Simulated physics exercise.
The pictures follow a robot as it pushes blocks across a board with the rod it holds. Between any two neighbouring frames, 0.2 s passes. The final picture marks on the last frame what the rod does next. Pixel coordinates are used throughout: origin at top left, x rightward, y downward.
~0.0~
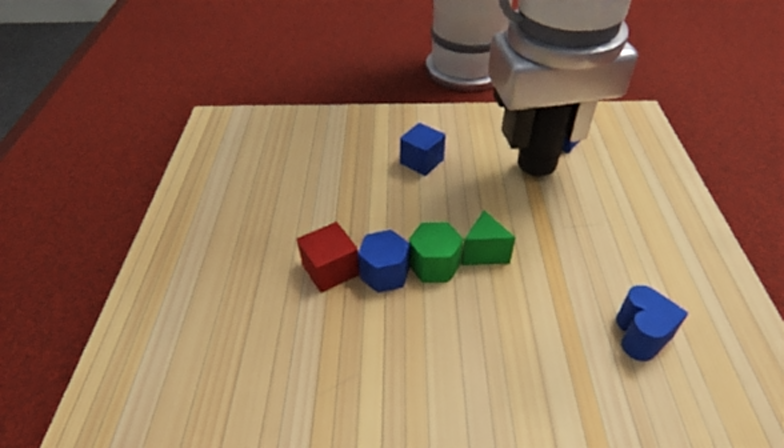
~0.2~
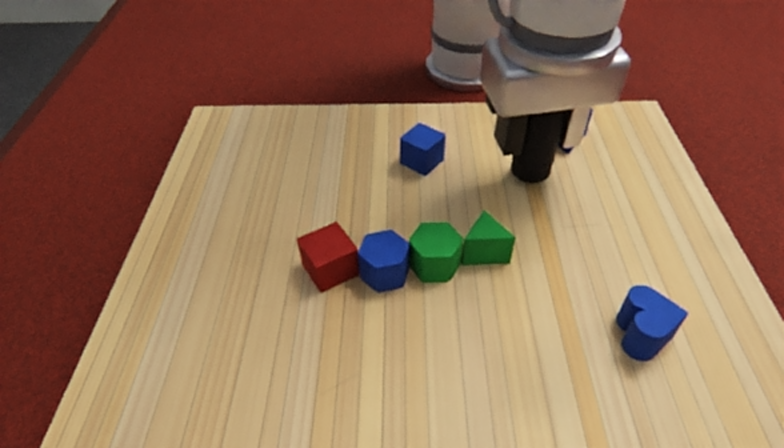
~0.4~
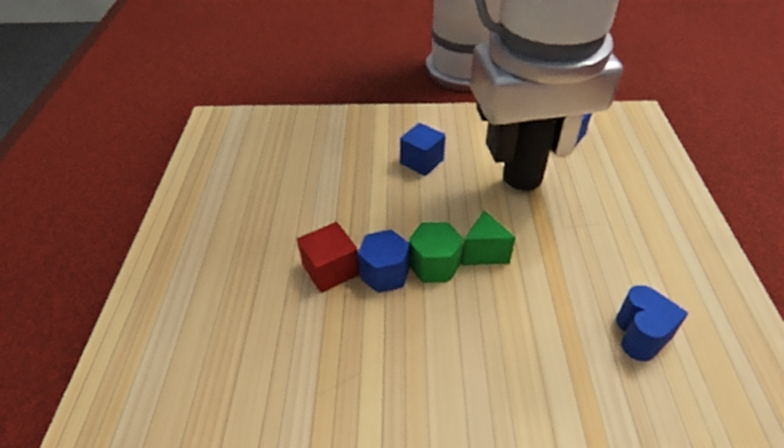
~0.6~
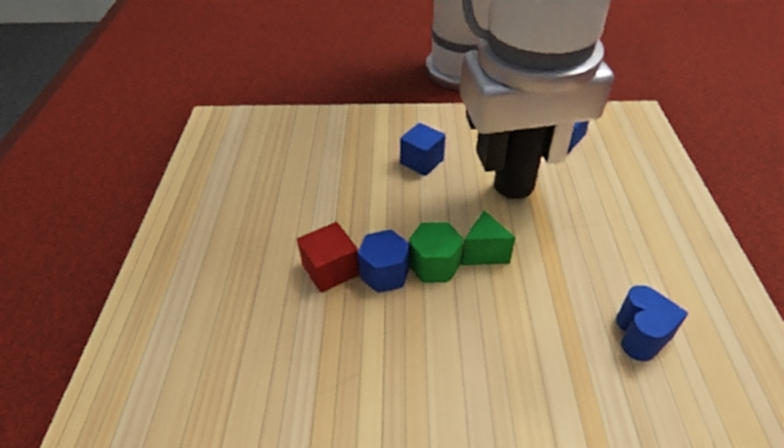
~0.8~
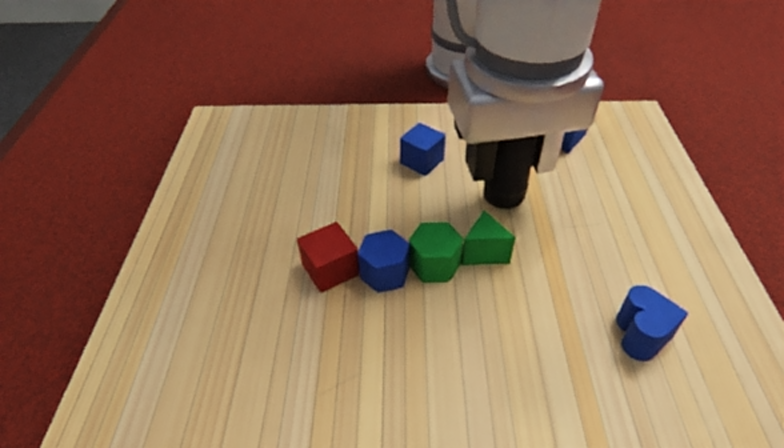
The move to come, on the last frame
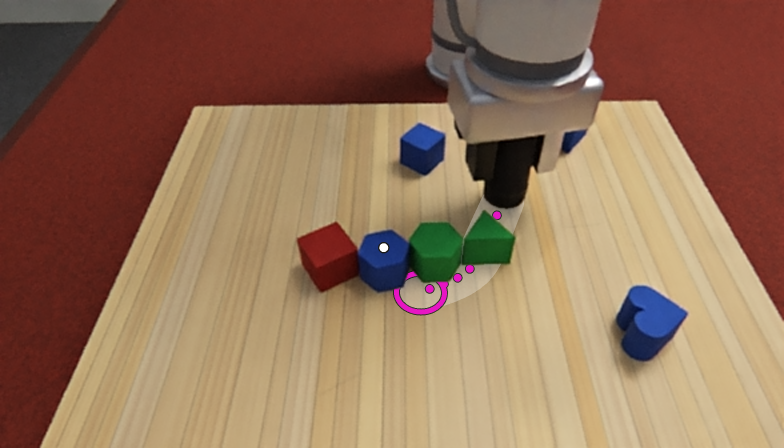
On a wooden board, a robot arm's dark rod slides slowly forward and left near a still row of coloured blocks.
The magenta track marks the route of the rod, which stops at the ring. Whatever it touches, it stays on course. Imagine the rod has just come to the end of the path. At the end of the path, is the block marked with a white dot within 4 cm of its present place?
My answer is no.
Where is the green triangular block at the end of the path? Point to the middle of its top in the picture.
It is going to be at (473, 286).
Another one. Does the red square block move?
It seems so.
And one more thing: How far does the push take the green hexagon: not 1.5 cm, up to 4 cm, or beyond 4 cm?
Moves over 4 cm.
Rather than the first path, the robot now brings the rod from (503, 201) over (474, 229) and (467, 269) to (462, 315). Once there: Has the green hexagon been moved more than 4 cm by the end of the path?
I believe so.
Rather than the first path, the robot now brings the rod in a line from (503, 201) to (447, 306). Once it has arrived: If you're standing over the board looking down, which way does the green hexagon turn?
Clockwise, looking down.
The line goes from (503, 201) by way of (489, 235) and (468, 271) to (420, 292); the dot is on the blue hexagon.
The first path, step by step. One third of the way, rod at (489, 230); green triangular block at (486, 237), turned 30° anticlockwise.
Two thirds of the way, rod at (468, 265); red square block at (320, 244); blue hexagon at (373, 248), turned 15° anticlockwise; green hexagon at (422, 243), turned 35° clockwise; green triangular block at (476, 277), turned 65° anticlockwise.
At the end, rod at (421, 286); red square block at (282, 241), turned 45° clockwise; blue hexagon at (323, 257); green hexagon at (372, 260), turned 45° clockwise; green triangular block at (473, 286), turned 80° anticlockwise.
